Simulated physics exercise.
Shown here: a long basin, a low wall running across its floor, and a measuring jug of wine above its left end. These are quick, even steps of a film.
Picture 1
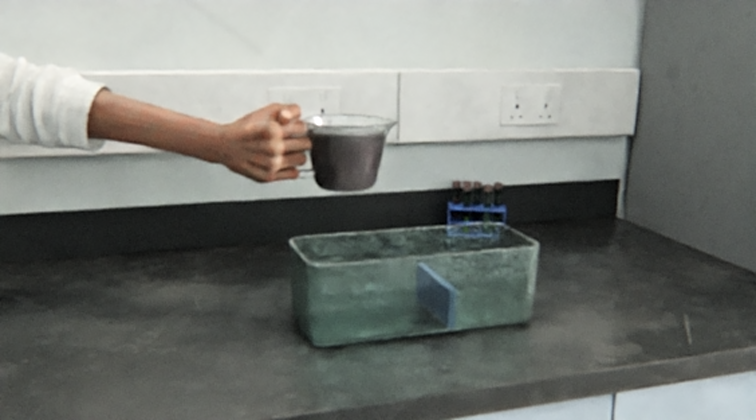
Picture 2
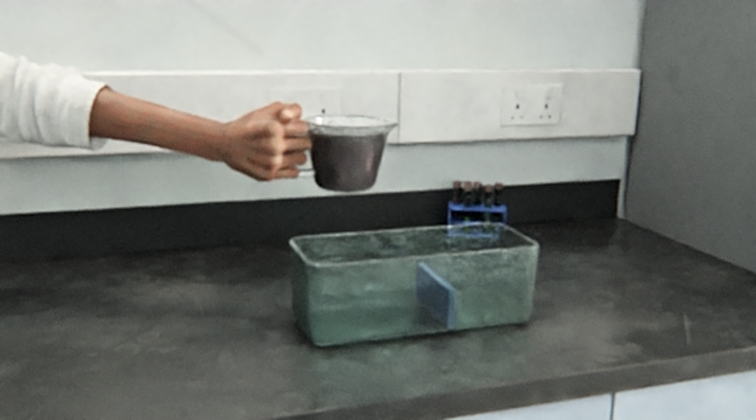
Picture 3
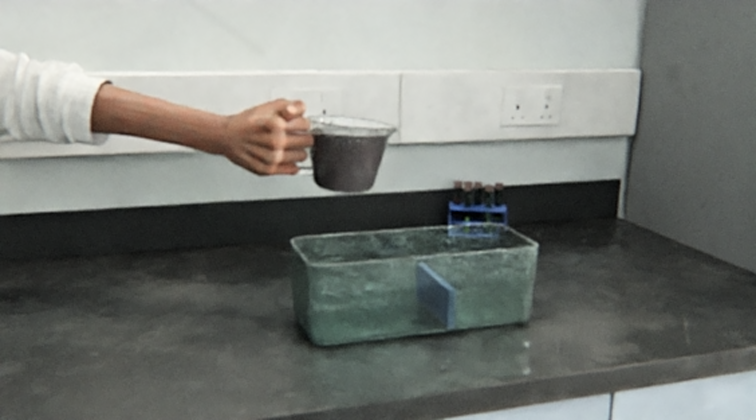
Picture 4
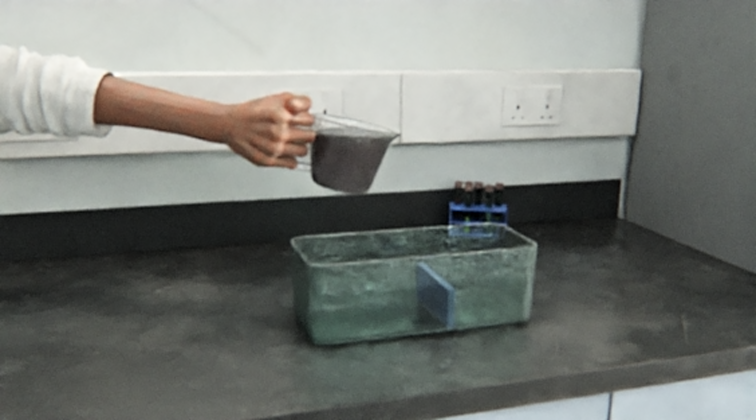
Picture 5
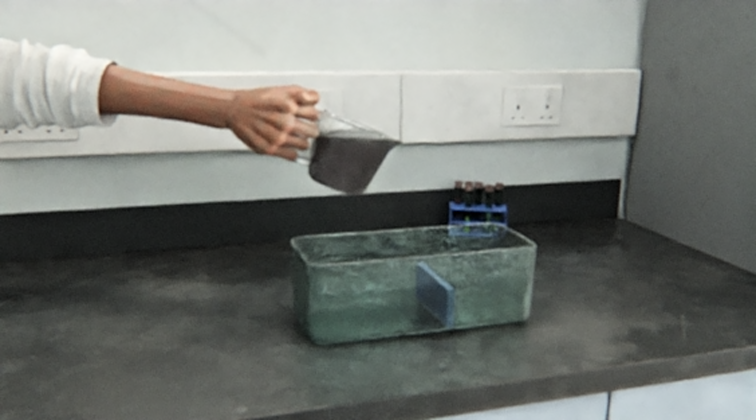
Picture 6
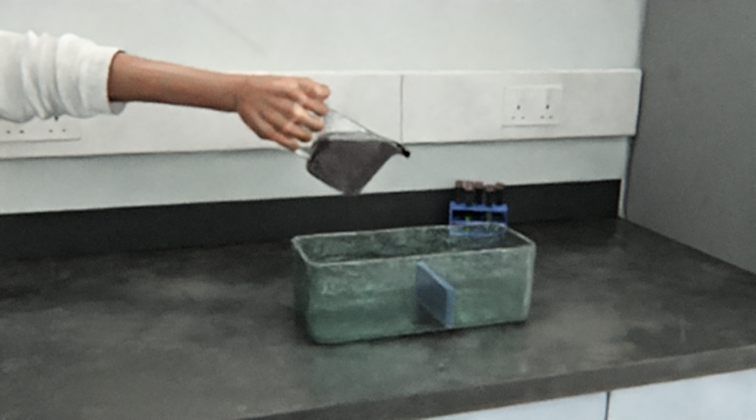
A hand holds a glass jug of dark liquid above the left part of a long, clear basin with a low blue wall inside, at first nearly level and still. The hand then tilts the jug steadily to the right, its lip dipping until the dark liquid reaches the pouring edge.
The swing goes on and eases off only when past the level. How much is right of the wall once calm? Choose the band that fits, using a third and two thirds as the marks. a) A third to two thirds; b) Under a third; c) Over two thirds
The answer is b.
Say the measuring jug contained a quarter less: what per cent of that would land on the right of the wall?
5 per cent or so.
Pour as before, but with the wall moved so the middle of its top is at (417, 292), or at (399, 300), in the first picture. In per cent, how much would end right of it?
First try: Roughly 70 per cent; second try: 85 per cent.
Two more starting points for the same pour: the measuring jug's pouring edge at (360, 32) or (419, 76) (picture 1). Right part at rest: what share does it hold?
In order, some 5 and 80 percent.
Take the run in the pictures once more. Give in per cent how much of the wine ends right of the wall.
Near 20 in a hundred.
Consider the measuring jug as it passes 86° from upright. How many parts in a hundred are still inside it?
Some 40 in a hundred has yet to spill out.
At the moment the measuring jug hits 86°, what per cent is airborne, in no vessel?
Near 30 in a hundred.
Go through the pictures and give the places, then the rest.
The first picture shows tilt 0°; pouring edge (397, 121); surface from (306, 132) to (383, 129); the long basin's rim runs from (299, 253) to (520, 235); the wall's top is at (436, 277).
The second picture shows tilt 1°; pouring edge (398, 122); surface from (308, 132) to (383, 130).
The third picture shows tilt 5°; pouring edge (399, 127); surface from (310, 131) to (385, 132).
The fourth picture shows tilt 12°; pouring edge (401, 133); surface from (313, 132) to (389, 133).
The fifth picture shows tilt 20°; pouring edge (403, 142); surface from (314, 136) to (396, 137).
The sixth picture shows tilt 30°; pouring edge (403, 152); surface from (315, 140) to (397, 146); 4 per cent is over the edge.
A moment on, the measuring jug is tipped on its side and 38 per cent is still to pour, 19 is left of the wall and 15 right of it.
Next, the measuring jug is tipped right over and 3 per cent is still to pour, 72 is left of the wall and 18 right of it.
Then the measuring jug is tipped right over and 0 per cent is still to pour, 78 is left of the wall and 20 right of it.
Later the measuring jug is tipped right over and 0 per cent is still to pour, 78 is left of the wall and 20 right of it.
At rest 78 per cent lies left of the wall, 20 right of it and 2 outside.
